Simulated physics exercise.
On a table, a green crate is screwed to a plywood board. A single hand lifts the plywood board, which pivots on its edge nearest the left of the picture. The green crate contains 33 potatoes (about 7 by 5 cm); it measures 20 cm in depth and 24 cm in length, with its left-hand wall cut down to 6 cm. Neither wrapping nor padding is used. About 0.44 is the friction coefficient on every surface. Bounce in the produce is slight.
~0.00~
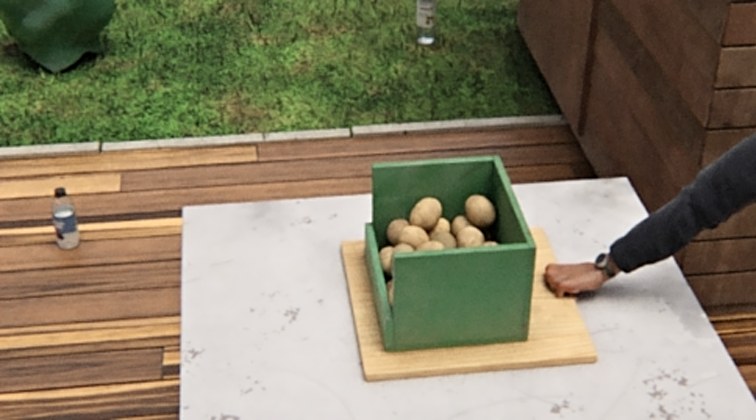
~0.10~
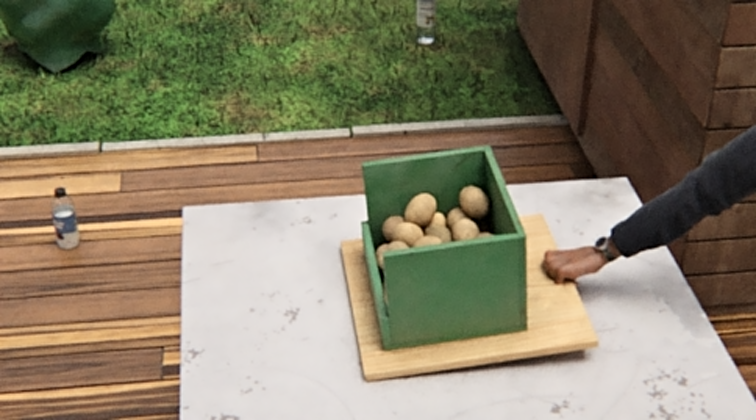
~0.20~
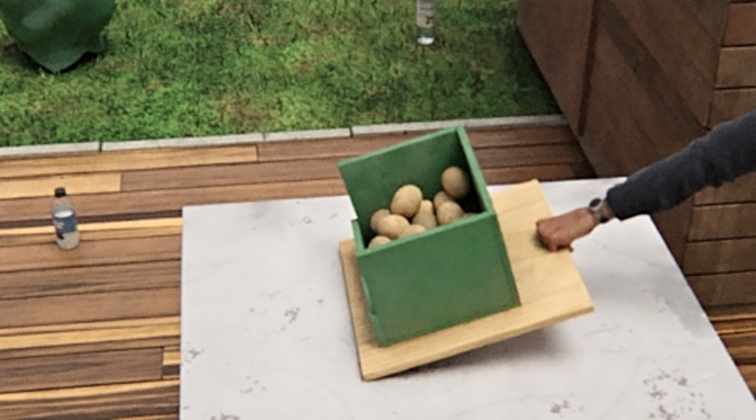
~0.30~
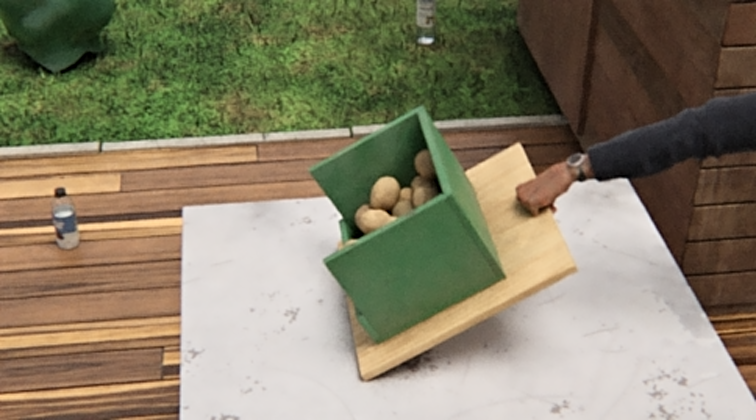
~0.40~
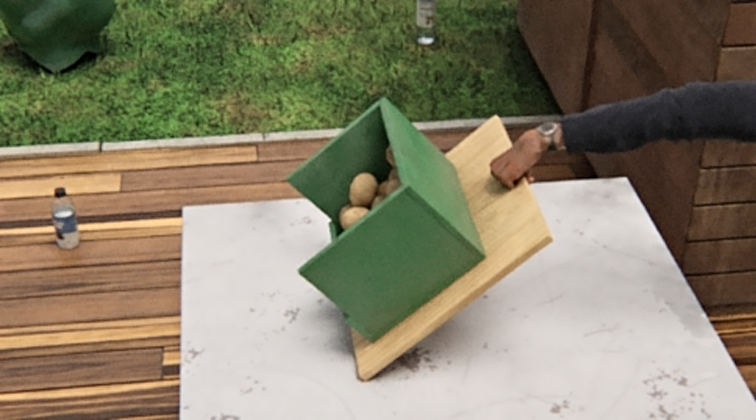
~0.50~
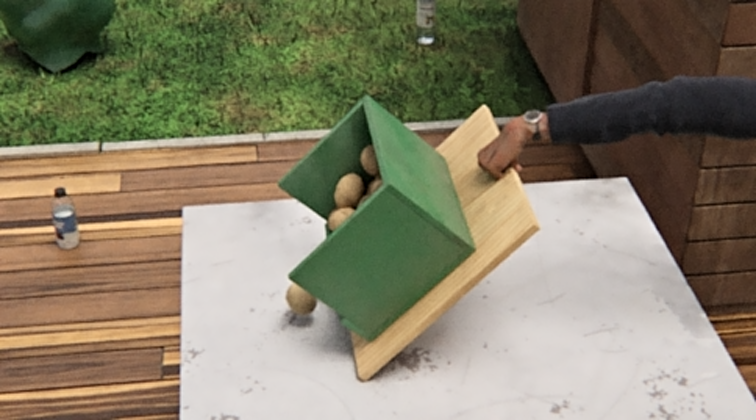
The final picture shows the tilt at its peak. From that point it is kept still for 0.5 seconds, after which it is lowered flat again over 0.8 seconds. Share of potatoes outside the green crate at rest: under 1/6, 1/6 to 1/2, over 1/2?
1/6 to 1/2.
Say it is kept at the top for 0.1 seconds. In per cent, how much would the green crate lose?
In that case green crate 20 per cent.
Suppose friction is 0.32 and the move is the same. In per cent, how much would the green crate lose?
Then green crate 30 per cent.
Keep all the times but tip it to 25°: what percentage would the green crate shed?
Then it's 0 per cent for the green crate.
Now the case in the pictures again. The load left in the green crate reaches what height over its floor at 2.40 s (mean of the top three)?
That is close to 11 centimetres.
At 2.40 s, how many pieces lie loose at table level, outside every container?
Some 6 pieces.
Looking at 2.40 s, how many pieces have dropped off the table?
Roughly 3.
After 0.80 s, tilt 46°; 5 of 33 out of the green crate.
After 1.18 s, tilt 40°; 9 of 33 out of the green crate.
After 1.72 s, tilt 1°; 9 of 33 out of the green crate.
When it is over (at 2.40 s), 9 of 33 out of the green crate. Asked share, 9 of 33, 27 per cent.
